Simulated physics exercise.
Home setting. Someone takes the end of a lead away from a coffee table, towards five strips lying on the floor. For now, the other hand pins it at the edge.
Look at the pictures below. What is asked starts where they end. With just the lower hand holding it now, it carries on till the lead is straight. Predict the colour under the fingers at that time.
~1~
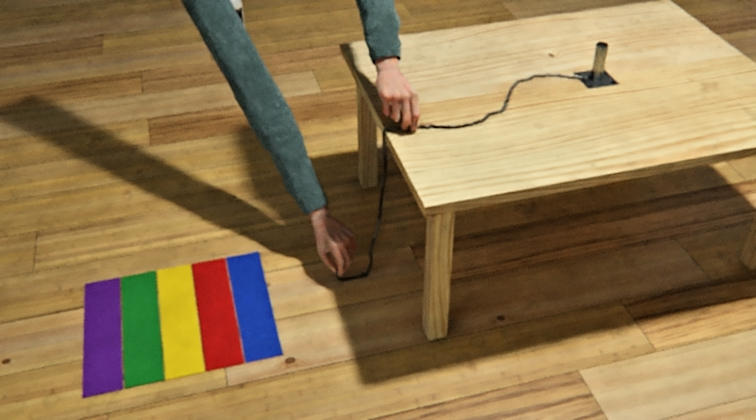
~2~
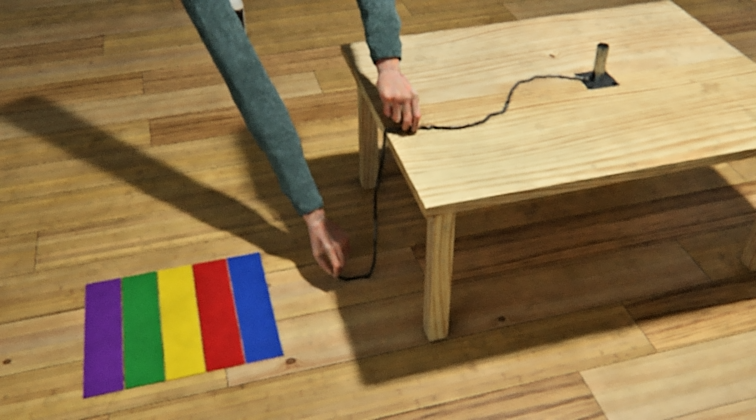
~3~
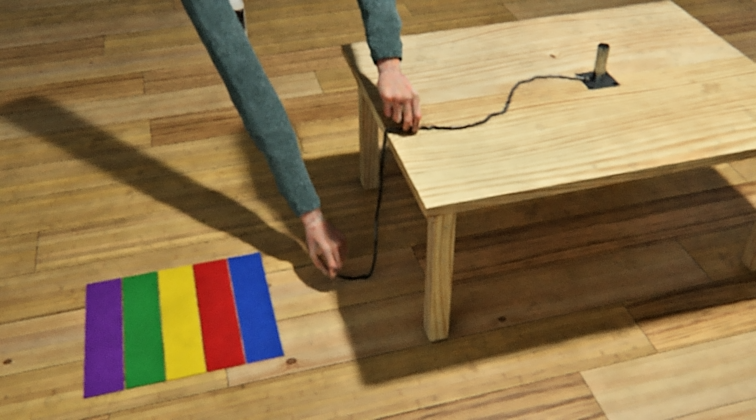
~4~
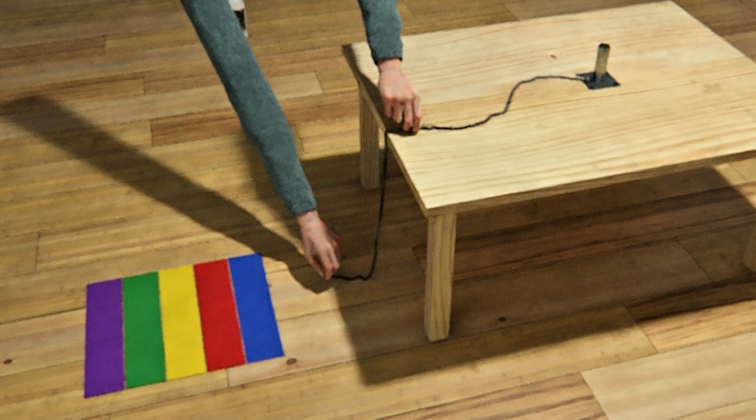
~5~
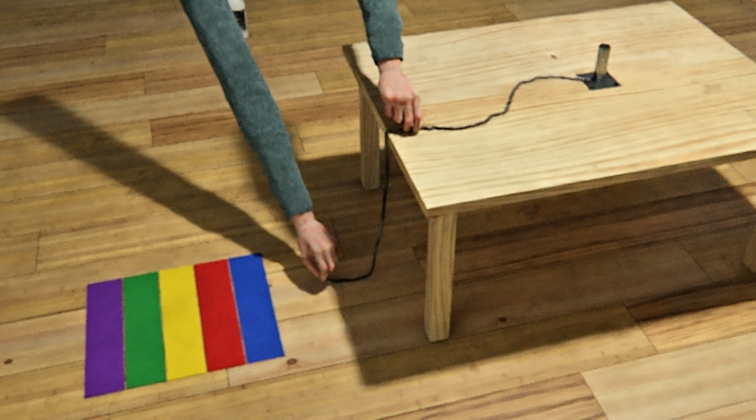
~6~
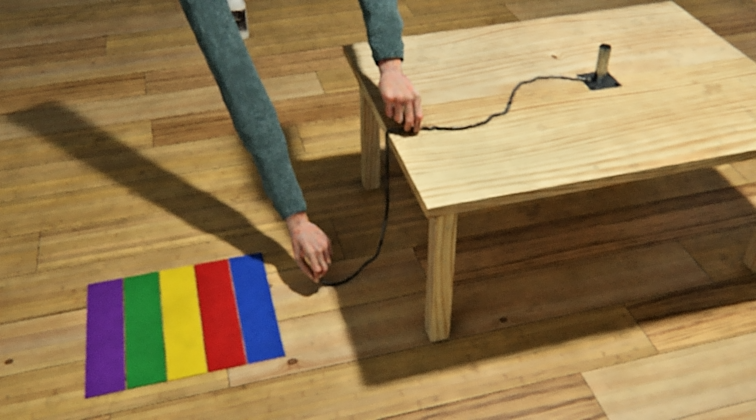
The yellow one.
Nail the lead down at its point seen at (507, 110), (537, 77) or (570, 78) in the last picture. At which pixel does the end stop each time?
Respectively (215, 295), (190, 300) and (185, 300).
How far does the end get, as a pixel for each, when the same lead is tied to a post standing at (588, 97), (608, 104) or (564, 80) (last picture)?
The spots are near (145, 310), (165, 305) and (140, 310).
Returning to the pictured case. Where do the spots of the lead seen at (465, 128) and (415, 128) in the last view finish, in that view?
The first moves to (420, 121), the second to (376, 141).
Soon after, end near (251, 289); over blue.
Then, end near (206, 298); over red.
At full stretch, end near (178, 303); over yellow. It gets as far as the yellow strip.
